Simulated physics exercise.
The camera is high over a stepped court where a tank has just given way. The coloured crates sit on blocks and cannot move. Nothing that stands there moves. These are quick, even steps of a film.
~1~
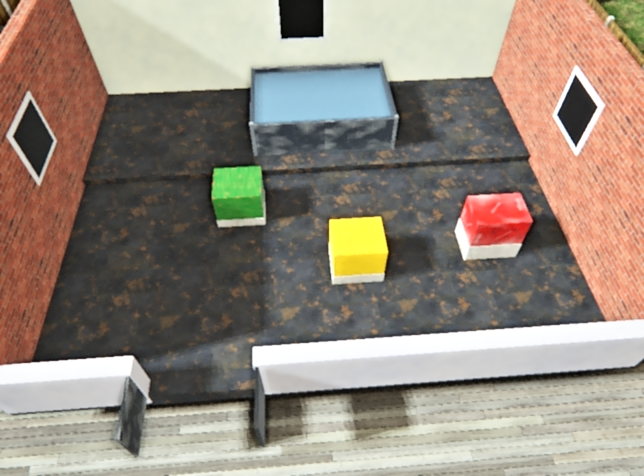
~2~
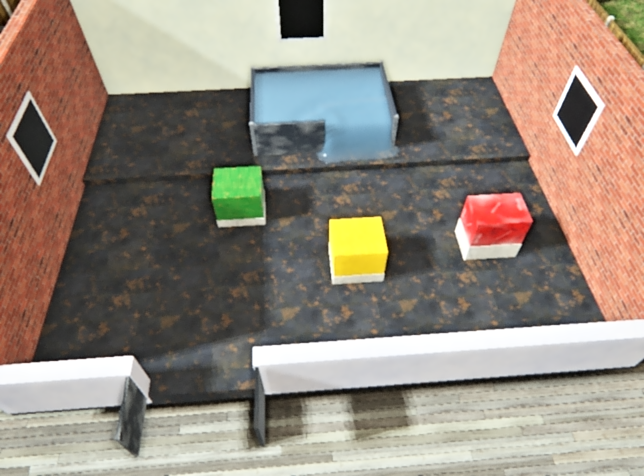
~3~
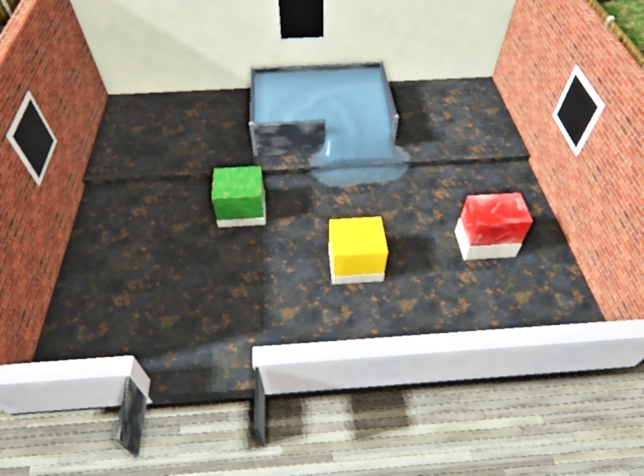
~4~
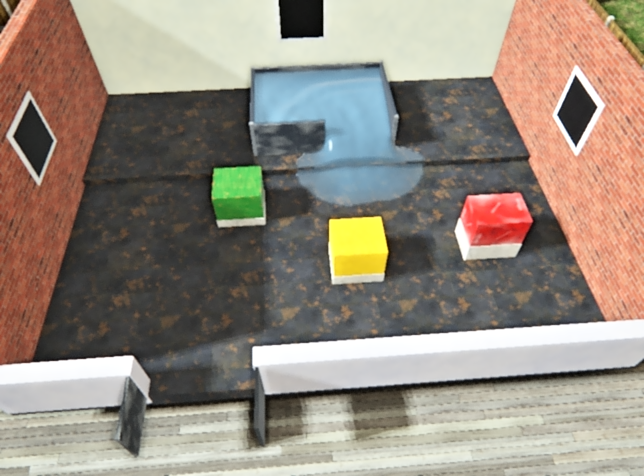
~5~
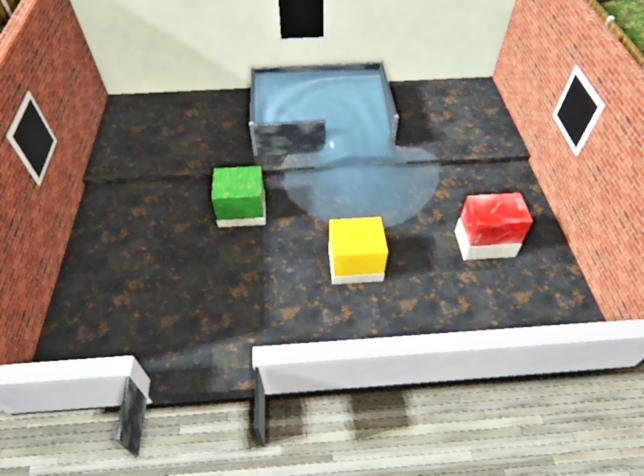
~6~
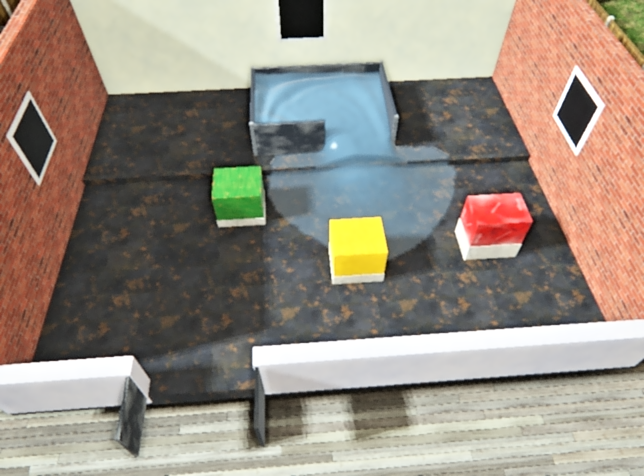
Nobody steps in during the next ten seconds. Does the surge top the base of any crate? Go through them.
One by one: The green crate escapes dry; the red crate escapes dry; the yellow crate is wetted.
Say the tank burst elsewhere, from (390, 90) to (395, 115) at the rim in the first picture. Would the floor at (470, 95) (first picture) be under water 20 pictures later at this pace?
At that place: Flooded.
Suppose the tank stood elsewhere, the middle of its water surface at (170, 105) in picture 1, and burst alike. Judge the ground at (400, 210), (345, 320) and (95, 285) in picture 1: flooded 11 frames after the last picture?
In turn: Awash, free of water, wet.
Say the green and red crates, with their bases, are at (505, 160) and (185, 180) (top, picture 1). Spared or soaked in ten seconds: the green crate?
In short: The green crate is topped.
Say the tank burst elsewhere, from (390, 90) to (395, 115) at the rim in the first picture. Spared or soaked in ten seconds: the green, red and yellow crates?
In short: Green keeps dry; red is spared; yellow is safe.
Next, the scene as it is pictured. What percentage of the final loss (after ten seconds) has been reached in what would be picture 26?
Near 30 in a hundred.
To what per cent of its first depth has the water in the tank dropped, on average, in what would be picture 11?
Near 66 in a hundred.
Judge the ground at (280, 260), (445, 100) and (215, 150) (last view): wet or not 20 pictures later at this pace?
In turn: Awash, free of water, no water.
A moment on, water covers 20 % of the floor; the green crate water round its plinth, the red crate water round its plinth, the yellow crate water round its plinth.
Next, water covers 35 % of the floor; the green crate water round its plinth, the red crate water round its plinth, the yellow crate water round its plinth.
Then, water covers 55 % of the floor; the green crate water round its plinth, the red crate water round its plinth, the yellow crate water round its plinth.
Later, water covers 65 % of the floor; the green crate water round its plinth, the red crate water round its plinth, the yellow crate water round its plinth.
In the end, water covers 65 % of the floor; the green crate stayed above the water, the red crate stayed above the water, the yellow crate was topped.
